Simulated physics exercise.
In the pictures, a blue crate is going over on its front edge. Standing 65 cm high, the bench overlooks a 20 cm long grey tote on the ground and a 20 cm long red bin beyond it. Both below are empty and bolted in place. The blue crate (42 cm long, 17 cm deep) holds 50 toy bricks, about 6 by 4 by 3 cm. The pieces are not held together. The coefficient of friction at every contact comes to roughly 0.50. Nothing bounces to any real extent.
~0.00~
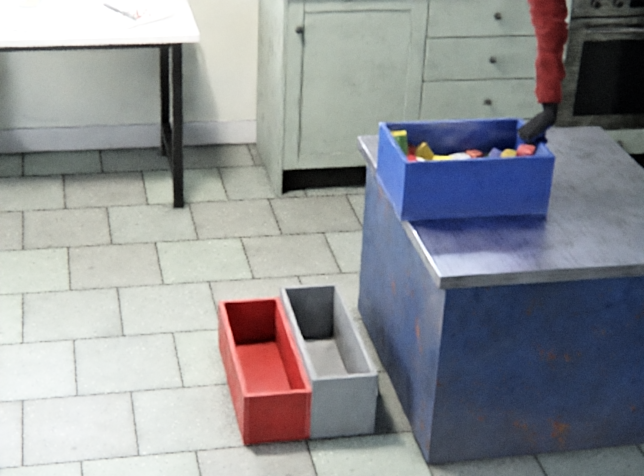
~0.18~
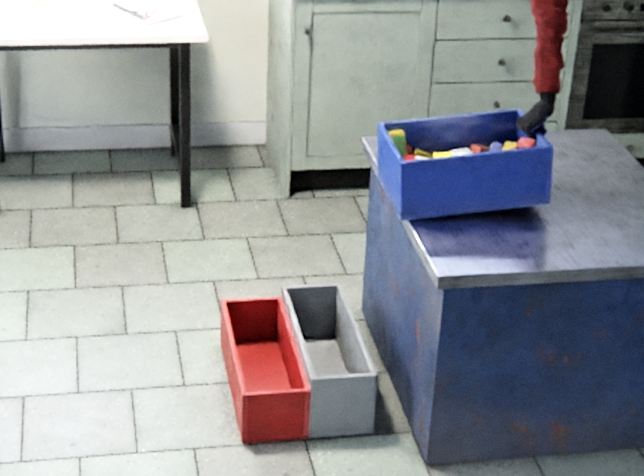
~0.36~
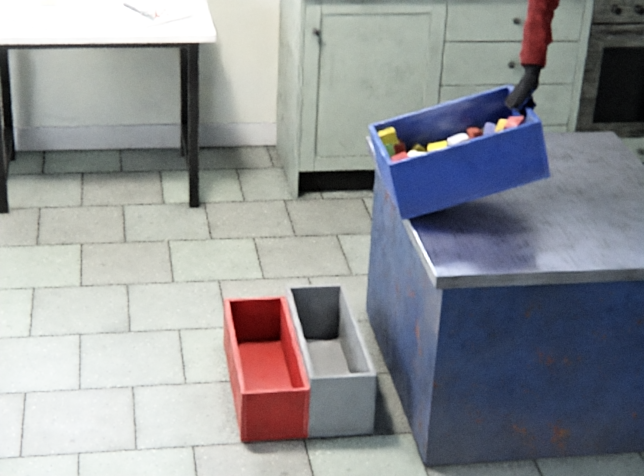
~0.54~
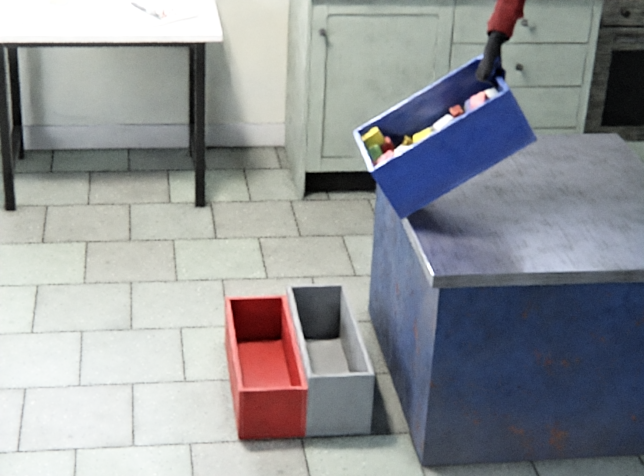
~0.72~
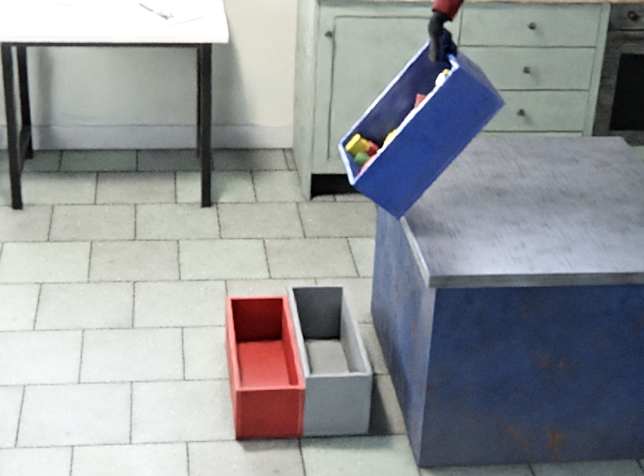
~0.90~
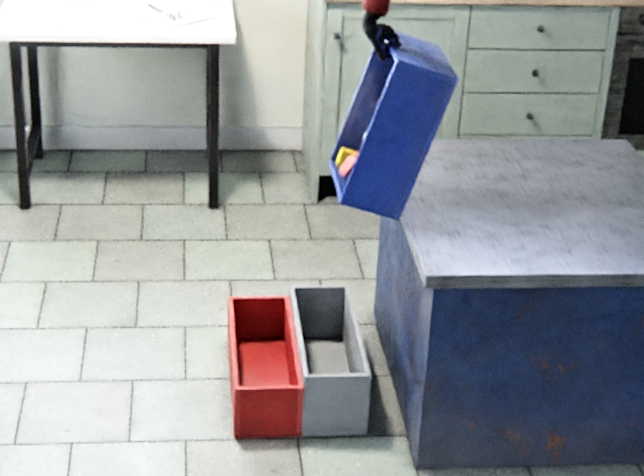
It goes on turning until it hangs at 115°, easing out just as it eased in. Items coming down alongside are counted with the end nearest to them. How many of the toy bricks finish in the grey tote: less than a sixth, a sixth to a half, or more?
Fewer than one in six of the toy bricks end in the grey tote.
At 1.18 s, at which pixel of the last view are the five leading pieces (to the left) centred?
Close to (287, 227).
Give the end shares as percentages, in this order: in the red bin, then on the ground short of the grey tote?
About 75 and 0 per cent.
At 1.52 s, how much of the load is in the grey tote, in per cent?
Share: About 0 %.
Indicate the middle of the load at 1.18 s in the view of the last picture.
Near (355, 179) in pixels.
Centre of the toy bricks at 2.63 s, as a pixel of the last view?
I'd put the middle close to (260, 372) in the last view.
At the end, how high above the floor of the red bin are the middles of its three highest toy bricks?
Near 12 centimetres, I'd say.
After 1.18 s, tilt 100°; 44 still in the blue crate and 6 in the air.
After 1.52 s, tilt 115°; 22 still in the blue crate, 6 in the red bin, 2 on the ground beyond the red bin and 20 in the air.
After 2.01 s, tilt 115°; 8 still in the blue crate, 2 in the grey tote, 27 in the red bin, 5 on the ground beyond the red bin and 8 in the air.
Outcome (at 2.63 s), 3 still in the blue crate, 4 in the grey tote, 38 in the red bin and 5 on the ground beyond the red bin. Asked share, 4 of 50, 8 per cent.
